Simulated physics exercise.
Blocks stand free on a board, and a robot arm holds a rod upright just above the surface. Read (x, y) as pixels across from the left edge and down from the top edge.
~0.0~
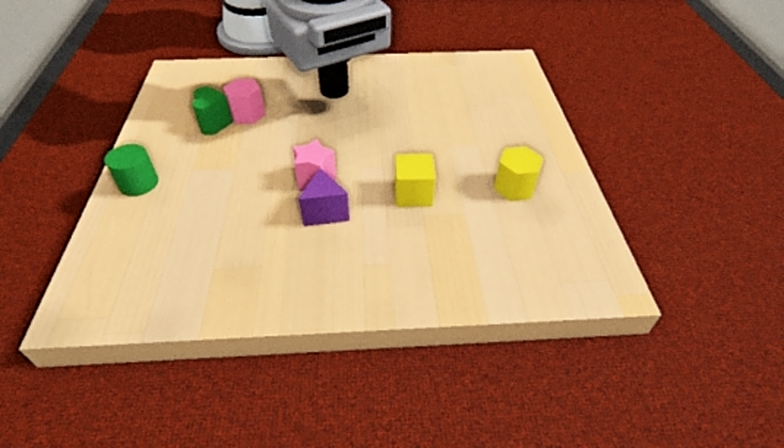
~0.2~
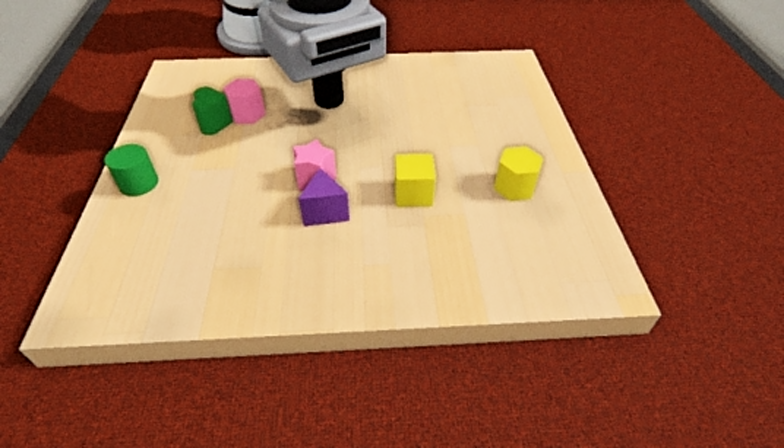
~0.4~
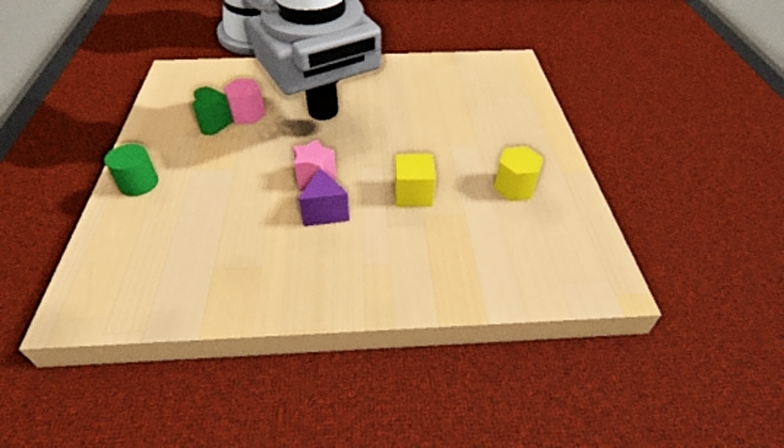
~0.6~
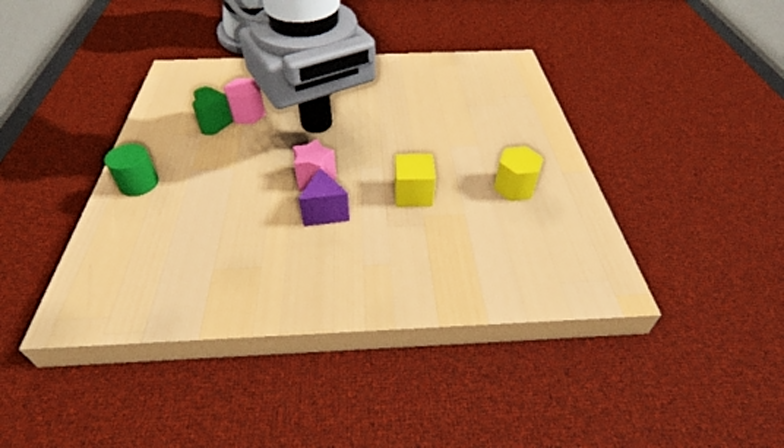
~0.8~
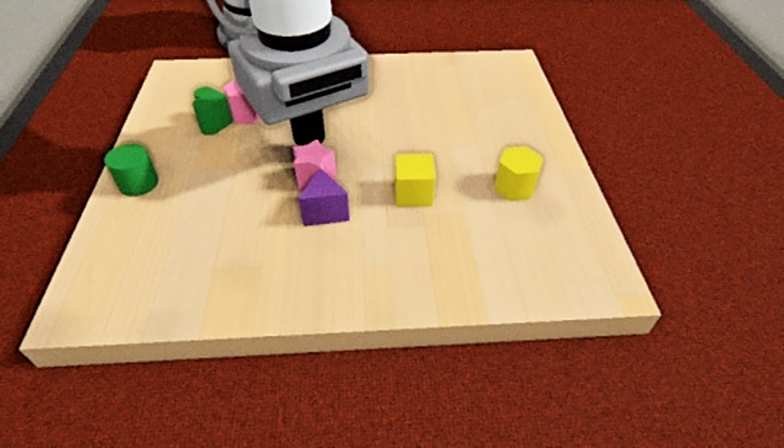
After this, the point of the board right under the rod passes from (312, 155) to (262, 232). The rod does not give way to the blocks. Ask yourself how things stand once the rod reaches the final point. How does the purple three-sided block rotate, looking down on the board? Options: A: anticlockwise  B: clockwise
The answer is B.
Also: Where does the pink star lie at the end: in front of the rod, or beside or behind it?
In the end it is beside or behind the rod.
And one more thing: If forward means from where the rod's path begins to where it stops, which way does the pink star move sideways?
Picture yourself facing from the start of the path to its end: The pink star moves off to your left.
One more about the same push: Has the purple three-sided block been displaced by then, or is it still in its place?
Its place changes.
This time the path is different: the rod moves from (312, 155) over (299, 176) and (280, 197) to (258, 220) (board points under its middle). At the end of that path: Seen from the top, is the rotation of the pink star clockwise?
No, I don't think so.
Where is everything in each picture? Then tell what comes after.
In the first picture, tip of the rod (335, 92), middles of tops, pink star (312, 153), purple three-sided block (322, 186).
In the second picture, rod (329, 102), nothing pushed.
In the third picture, rod (324, 113), nothing pushed.
In the fourth picture, rod (317, 125), nothing pushed.
In the fifth picture, rod (310, 139), pink star (312, 153), purple three-sided block (322, 186).
On the path given first. One third of the way, rod (294, 163); pink star (315, 165), turned 25° anticlockwise; purple three-sided block (326, 193), turned 20° clockwise.
Two thirds of the way, rod (277, 188); pink star (315, 171), turned 55° anticlockwise; purple three-sided block (327, 193), turned 25° clockwise.
At the end, rod (258, 216); pink star (315, 171), turned 55° anticlockwise; purple three-sided block (327, 193), turned 25° clockwise.
